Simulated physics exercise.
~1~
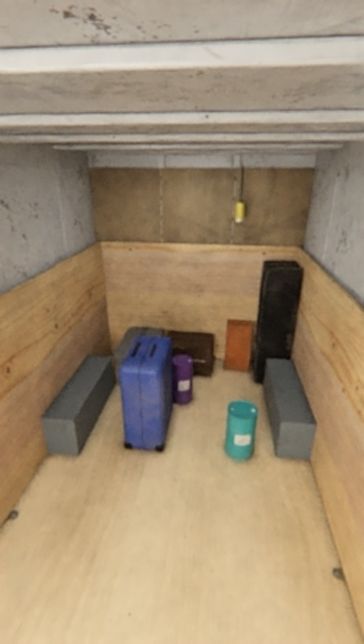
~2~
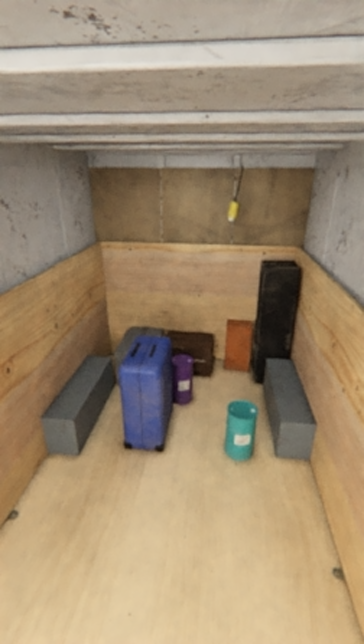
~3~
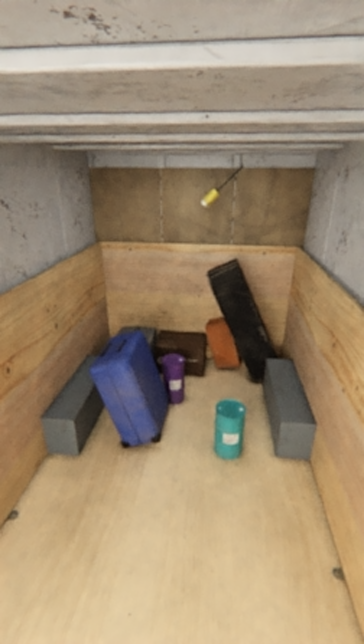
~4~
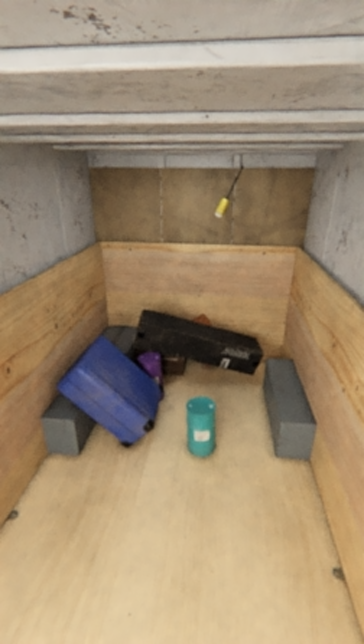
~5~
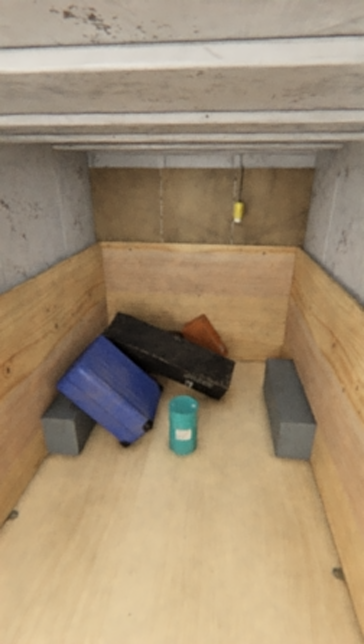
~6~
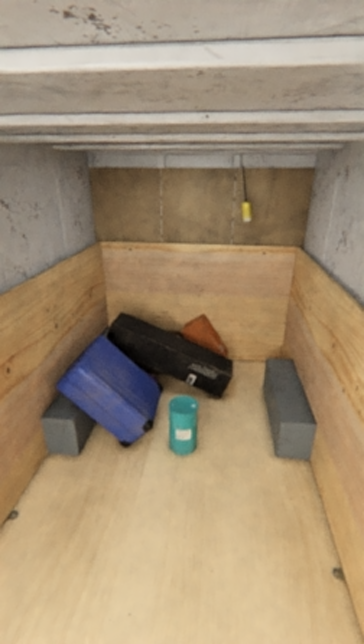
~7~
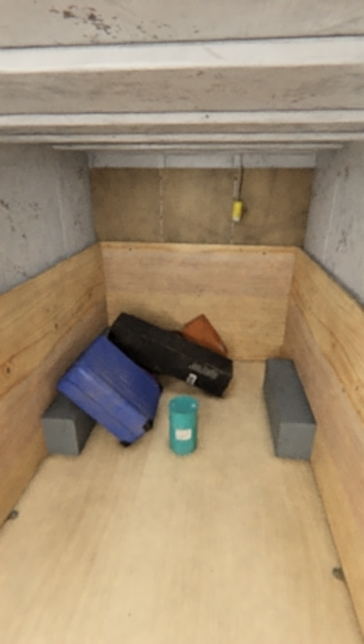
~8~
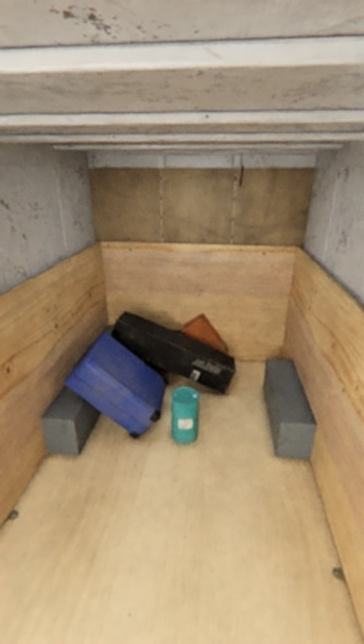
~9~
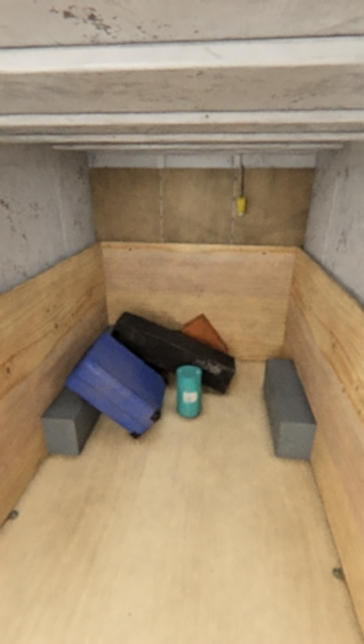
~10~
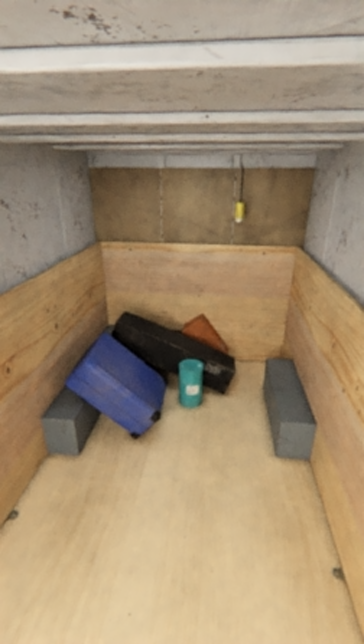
The load bay of a works van, seen looking towards the cab, has plywood sides, grey wheel boxes and a yellow lamp hanging from a cord. A blue case stands on the left, with purple and turquoise canisters, brown and orange boxes, and a tall black box on the right. The lamp swings, and the load lurches left, the black box toppling onto its side while the blue case and orange box tilt over. After a lull, the still upright turquoise canister slides towards the cab. It stops beside the fallen black box, with the blue case and orange box left leaning.
